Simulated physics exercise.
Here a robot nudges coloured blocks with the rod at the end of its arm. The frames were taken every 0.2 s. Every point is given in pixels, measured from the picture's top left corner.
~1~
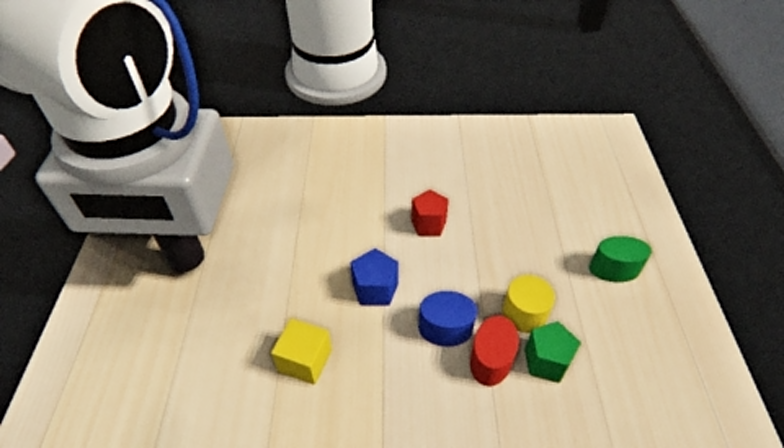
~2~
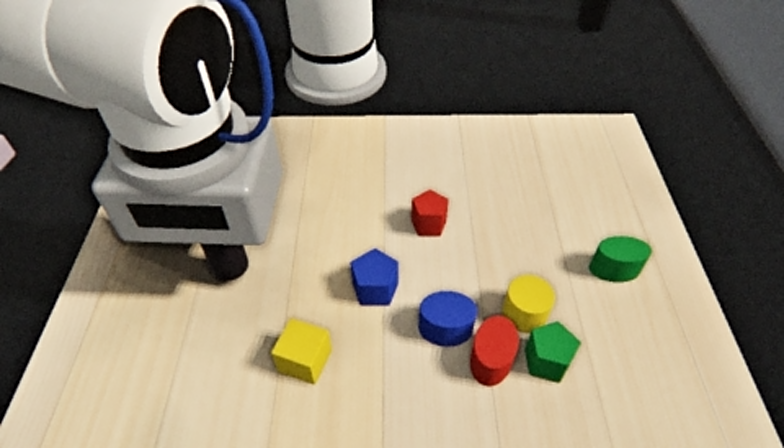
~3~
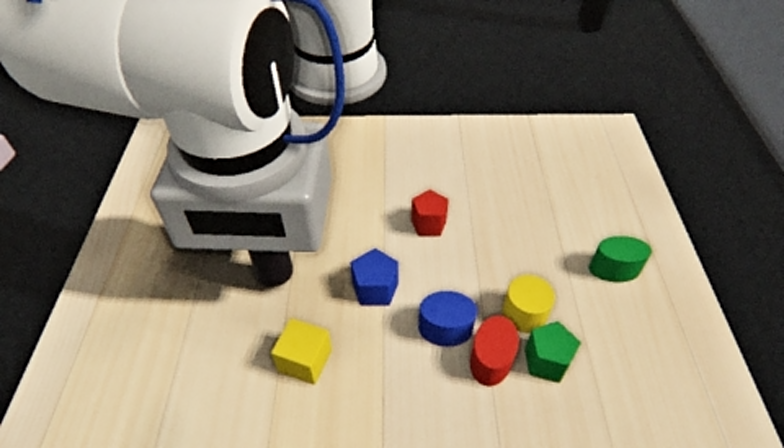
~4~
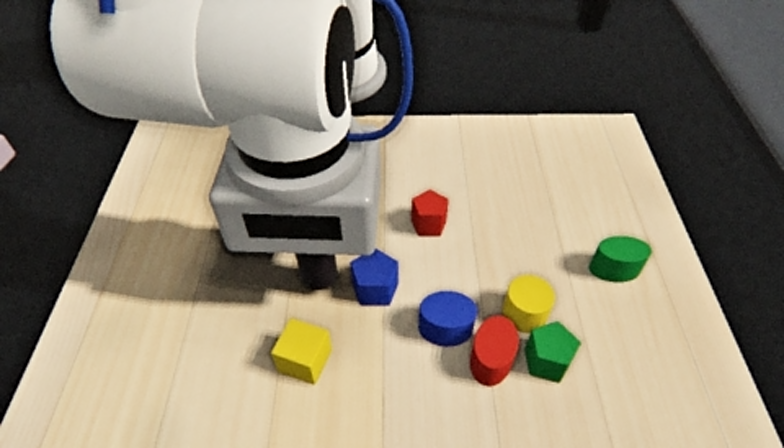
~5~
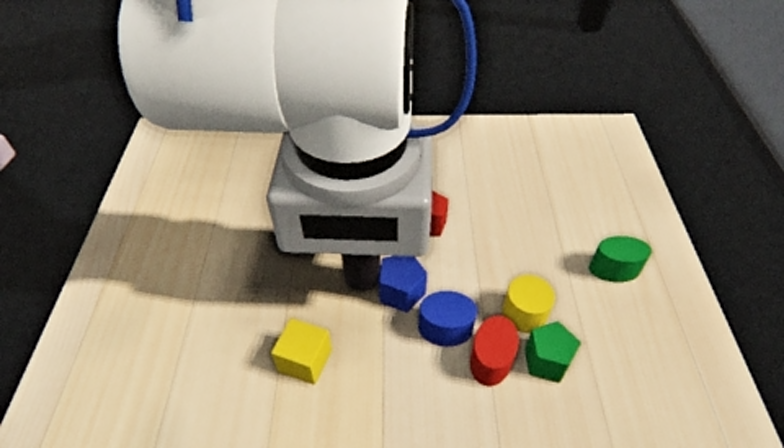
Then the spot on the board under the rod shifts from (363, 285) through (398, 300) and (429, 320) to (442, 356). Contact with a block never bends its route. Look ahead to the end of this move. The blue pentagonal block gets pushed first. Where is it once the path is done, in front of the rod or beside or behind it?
By then it is beside or behind the rod.
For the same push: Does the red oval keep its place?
No.
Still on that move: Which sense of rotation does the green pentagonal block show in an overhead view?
My answer: Anticlockwise.
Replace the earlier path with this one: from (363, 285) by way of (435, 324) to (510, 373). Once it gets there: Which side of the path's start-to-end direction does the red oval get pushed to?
Well, taking the path from its start to its end as straight ahead, the red oval moves to the right.
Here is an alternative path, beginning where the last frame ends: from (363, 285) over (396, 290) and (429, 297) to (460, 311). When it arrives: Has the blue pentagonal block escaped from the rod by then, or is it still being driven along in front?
My prediction: In front.
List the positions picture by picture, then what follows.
Tip of the rod (187, 258), middles of tops, blue pentagonal block (374, 268), blue oval (448, 308), red oval (497, 341), green pentagonal block (556, 342), in the first picture.
Rod (231, 266), nothing pushed, in the second picture.
Rod (275, 272), nothing pushed, in the third picture.
Rod (319, 275), nothing pushed, in the fourth picture.
Rod (363, 276), blue pentagonal block (402, 271), blue oval (448, 308), red oval (497, 341), green pentagonal block (556, 342), in the fifth picture.
The first path, step by step. One third of the way, rod (399, 291); blue pentagonal block (442, 282); blue oval (469, 317); red oval (506, 347), turned 15° clockwise.
Two thirds of the way, rod (431, 312); blue pentagonal block (474, 296); blue oval (508, 334); red oval (535, 373), turned 40° clockwise; green pentagonal block (578, 350), turned 25° anticlockwise.
At the end, rod (444, 347); blue pentagonal block (477, 296), turned 15° anticlockwise; blue oval (513, 334); red oval (537, 375), turned 45° clockwise; green pentagonal block (578, 350), turned 25° anticlockwise.
